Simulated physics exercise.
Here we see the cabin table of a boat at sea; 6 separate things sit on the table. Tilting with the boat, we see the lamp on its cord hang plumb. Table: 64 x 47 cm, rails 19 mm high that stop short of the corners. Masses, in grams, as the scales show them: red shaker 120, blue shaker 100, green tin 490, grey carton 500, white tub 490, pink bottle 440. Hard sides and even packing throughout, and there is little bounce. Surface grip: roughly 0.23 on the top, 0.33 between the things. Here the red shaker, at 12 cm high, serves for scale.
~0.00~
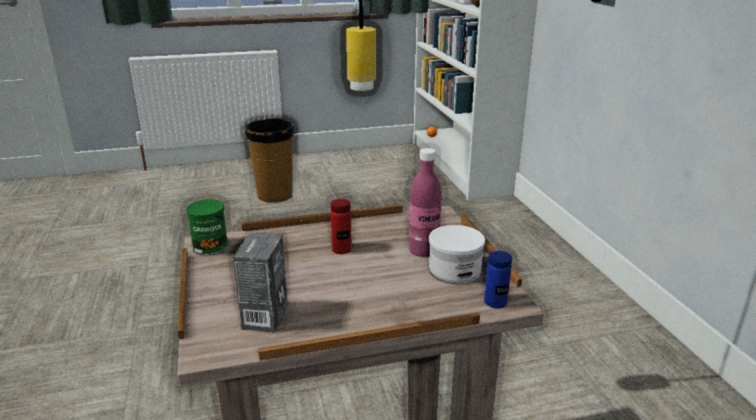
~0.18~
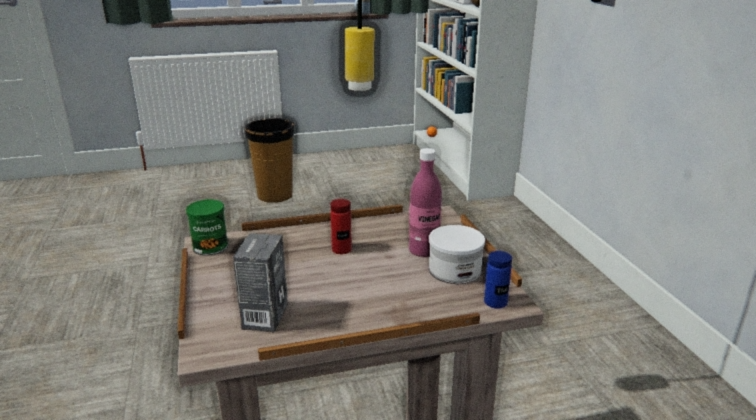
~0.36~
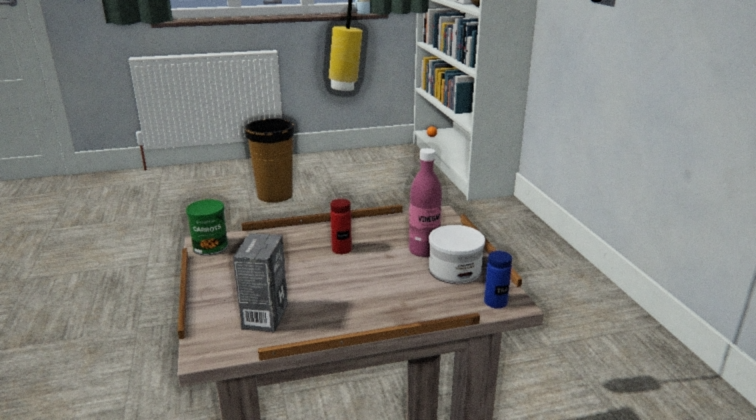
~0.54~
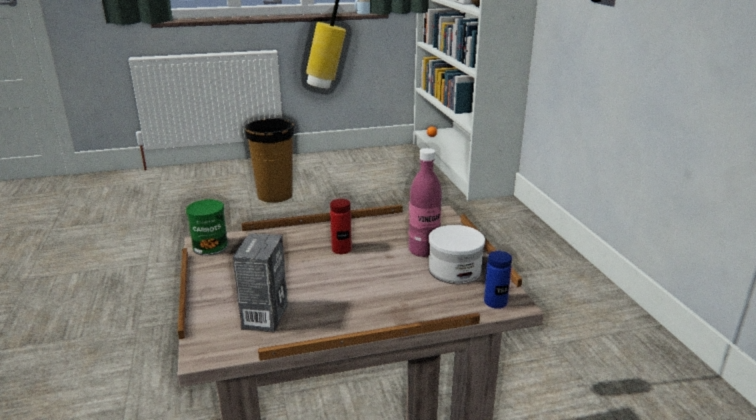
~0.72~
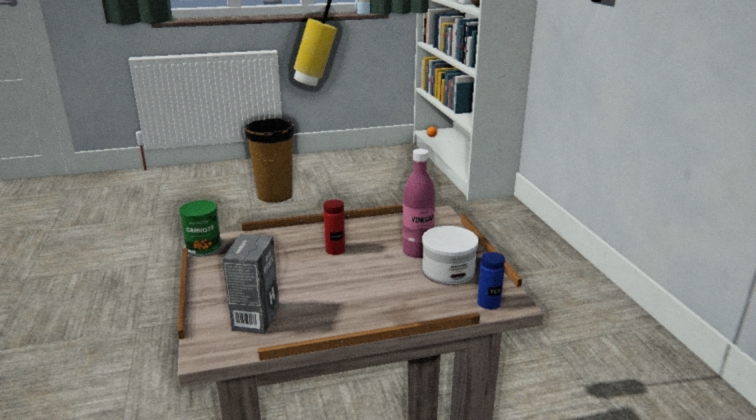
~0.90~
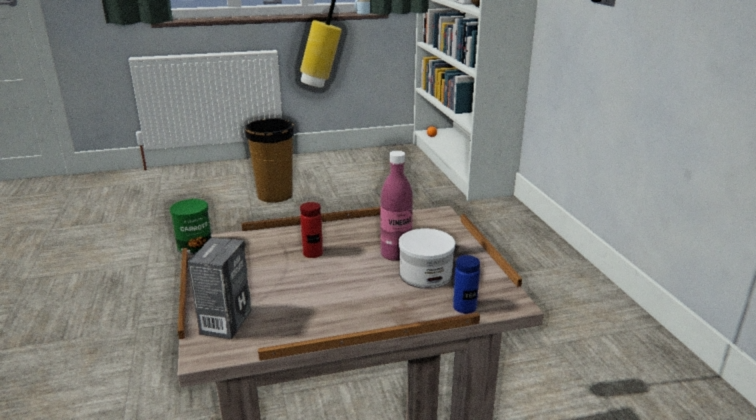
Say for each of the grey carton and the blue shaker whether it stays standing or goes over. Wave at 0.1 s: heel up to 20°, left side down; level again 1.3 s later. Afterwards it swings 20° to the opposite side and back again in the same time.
As I see it, I expect the grey carton to stay on its feet; I expect the blue shaker to stay on its feet.
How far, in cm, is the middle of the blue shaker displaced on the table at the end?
Some 0 cm.
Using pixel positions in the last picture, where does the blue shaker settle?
Roughly at pixel (499, 279).
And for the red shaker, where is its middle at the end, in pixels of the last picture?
Close to pixel (341, 226) in the final view.
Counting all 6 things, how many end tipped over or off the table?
I get 1.
After 1.10 s, heel 9°, left side down; green tin now off the table; blue shaker slid 14 cm near (425, 291); grey carton tipped 6° from how it sat near (197, 284).
After 1.40 s, boat level; blue shaker slid 20 cm near (397, 295); grey carton slid 11 cm near (199, 284); pink bottle slid 20 cm.
After 2.20 s, heel 17°, right side down; blue shaker slid 13 cm near (431, 290); grey carton slid 5 cm near (238, 278); pink bottle slid 14 cm.
After 2.40 s, heel 9°, right side down; blue shaker slid 5 cm near (472, 283); grey carton slid 5 cm near (283, 272); pink bottle slid 6 cm.
At rest (3.2 s), off the table and tipped over, green tin; not toppled but over 5 cm from the start, grey carton; the other 4 in place, give or take 5 cm. In the last view, grey carton near (314, 268), blue shaker near (499, 279).
